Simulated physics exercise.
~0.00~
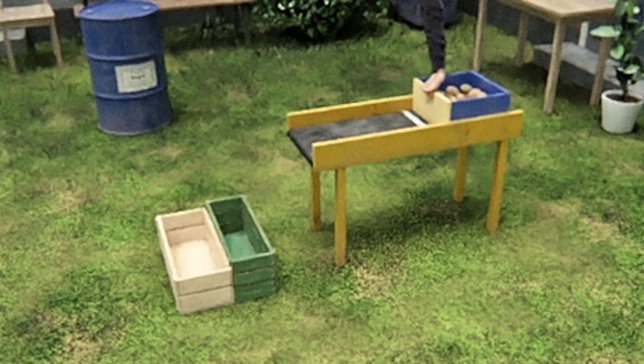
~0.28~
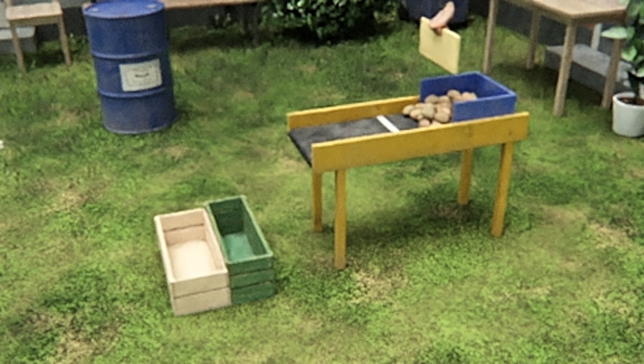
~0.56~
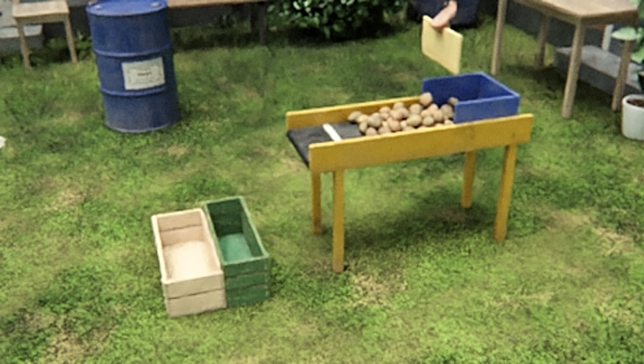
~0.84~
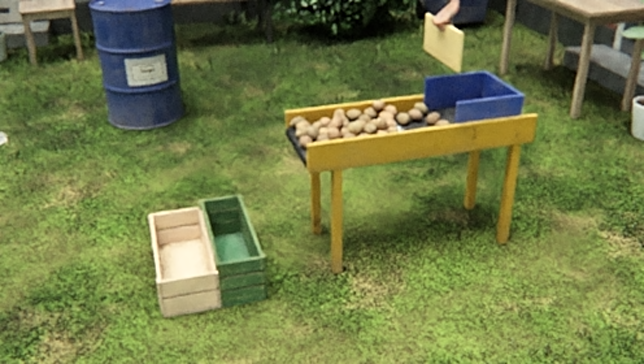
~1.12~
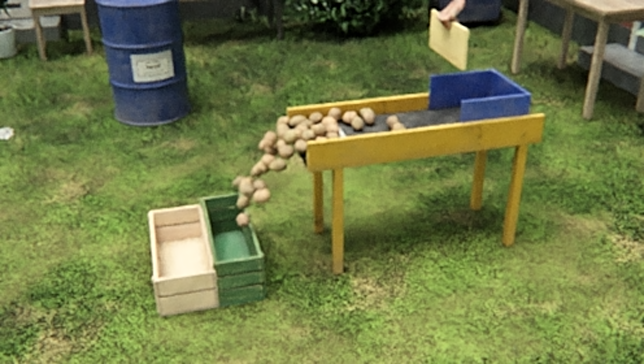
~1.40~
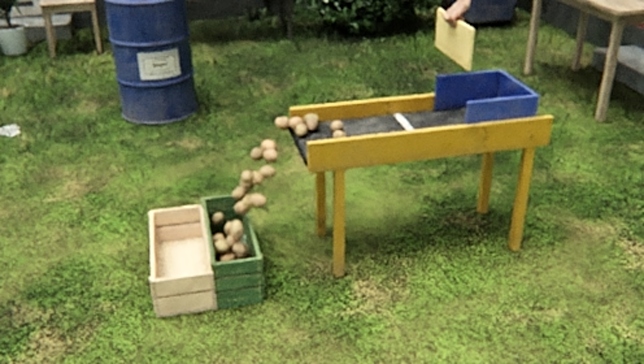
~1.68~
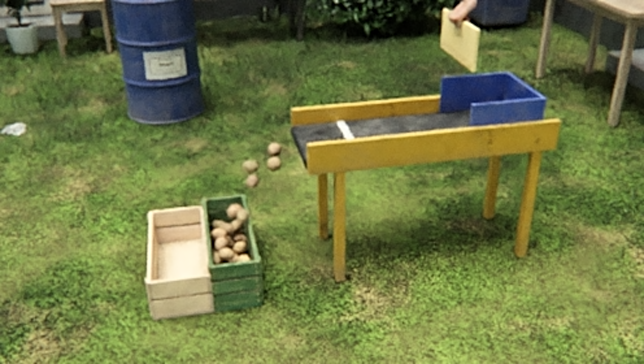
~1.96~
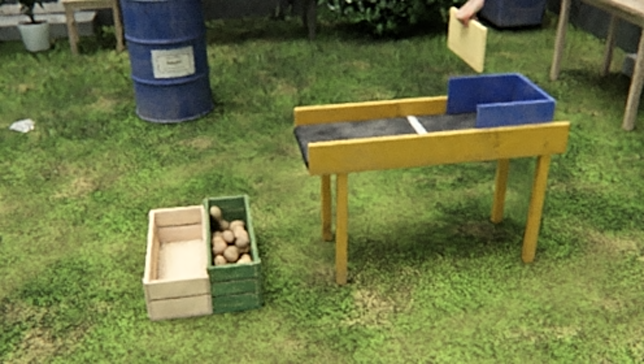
A hand lifts a gate, and potatoes ride the belt left and drop into the green box.
